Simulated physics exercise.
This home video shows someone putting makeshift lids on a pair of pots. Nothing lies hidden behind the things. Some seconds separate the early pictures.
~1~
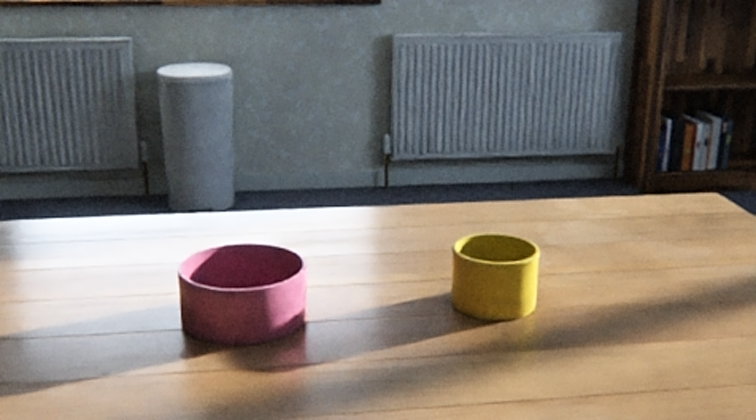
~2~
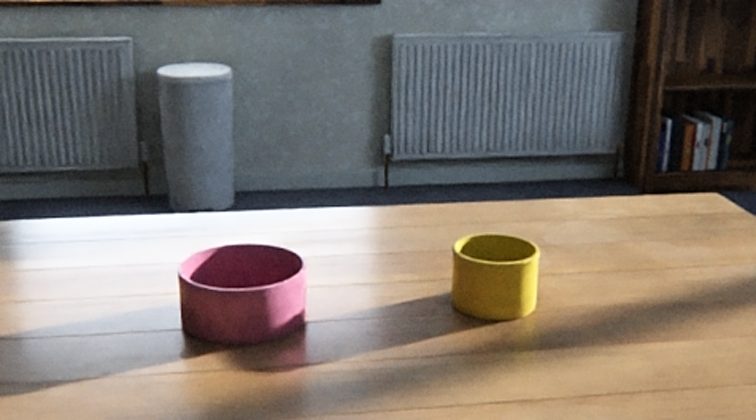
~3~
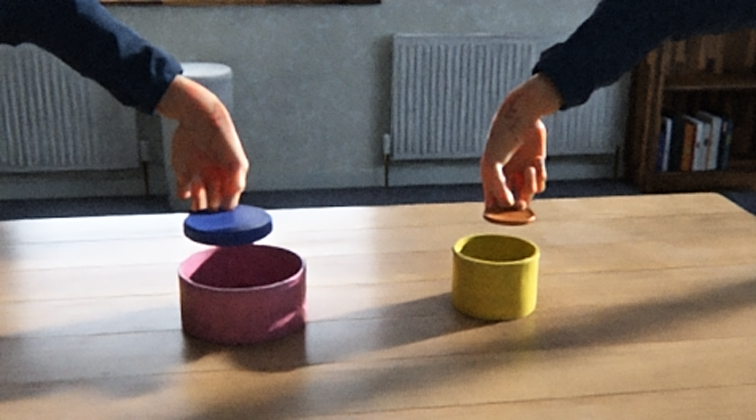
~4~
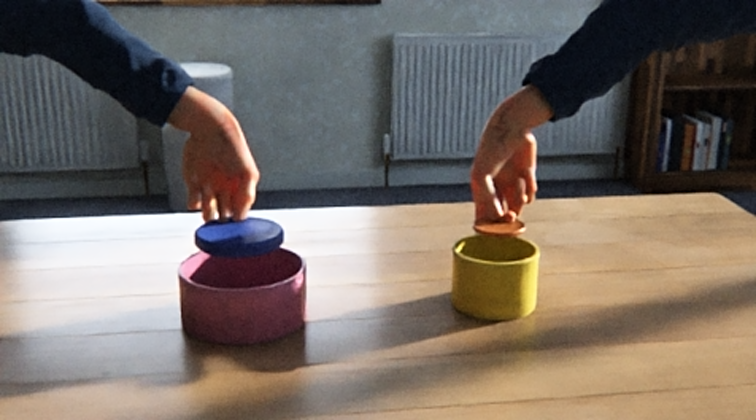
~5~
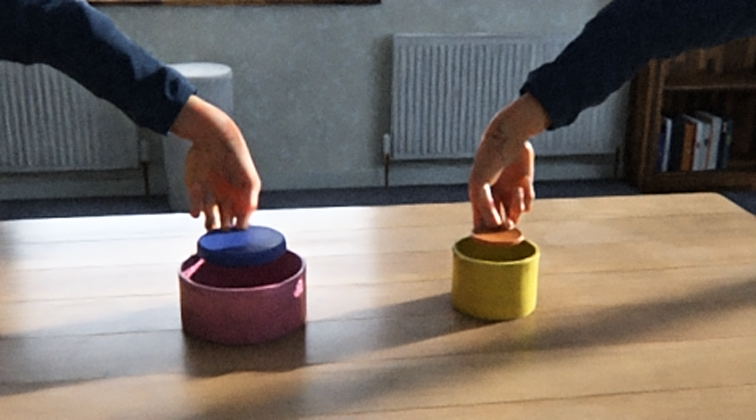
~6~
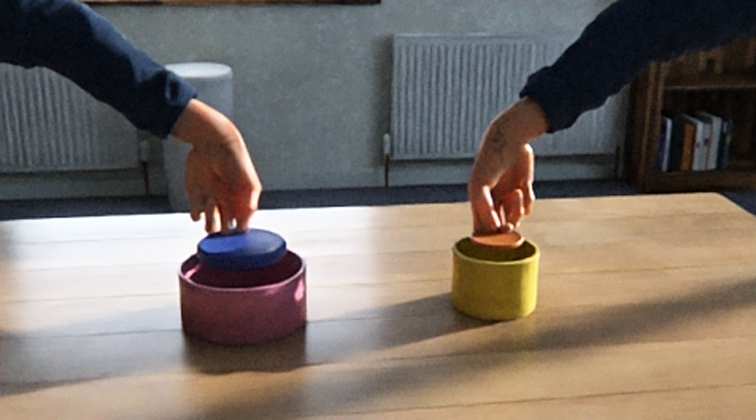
Two hands lower a blue lid and an orange lid onto the pink and yellow pots.
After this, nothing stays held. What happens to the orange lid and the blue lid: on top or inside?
Let go and you'll find the orange lid goes down into it and the blue lid goes down into it.
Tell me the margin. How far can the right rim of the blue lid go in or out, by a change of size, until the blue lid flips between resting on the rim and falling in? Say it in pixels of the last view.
Shift it right by 16 pixels.
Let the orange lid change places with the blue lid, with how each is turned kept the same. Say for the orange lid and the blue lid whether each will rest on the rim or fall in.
Swapped, the orange lid slides in and the blue lid is held up.
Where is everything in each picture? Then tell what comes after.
The first picture shows right beaker (494, 276).
The second picture shows left cup (244, 291).
The third picture shows still on the way; orange lid (509, 215); right beaker (494, 276).
The fourth picture shows still on the way; blue lid (240, 236); left cup (244, 291).
The fifth picture shows still on the way; orange lid (496, 235); right beaker (494, 276).
The sixth picture shows in place, still held; orange lid (496, 238); blue lid (242, 248); left cup (244, 291).
Then, 0.12 s after the last picture, orange lid moved a little near (495, 261); blue lid moved a little near (243, 272).
At rest, the orange lid drops inside, near (493, 297); the blue lid drops inside, near (244, 306).
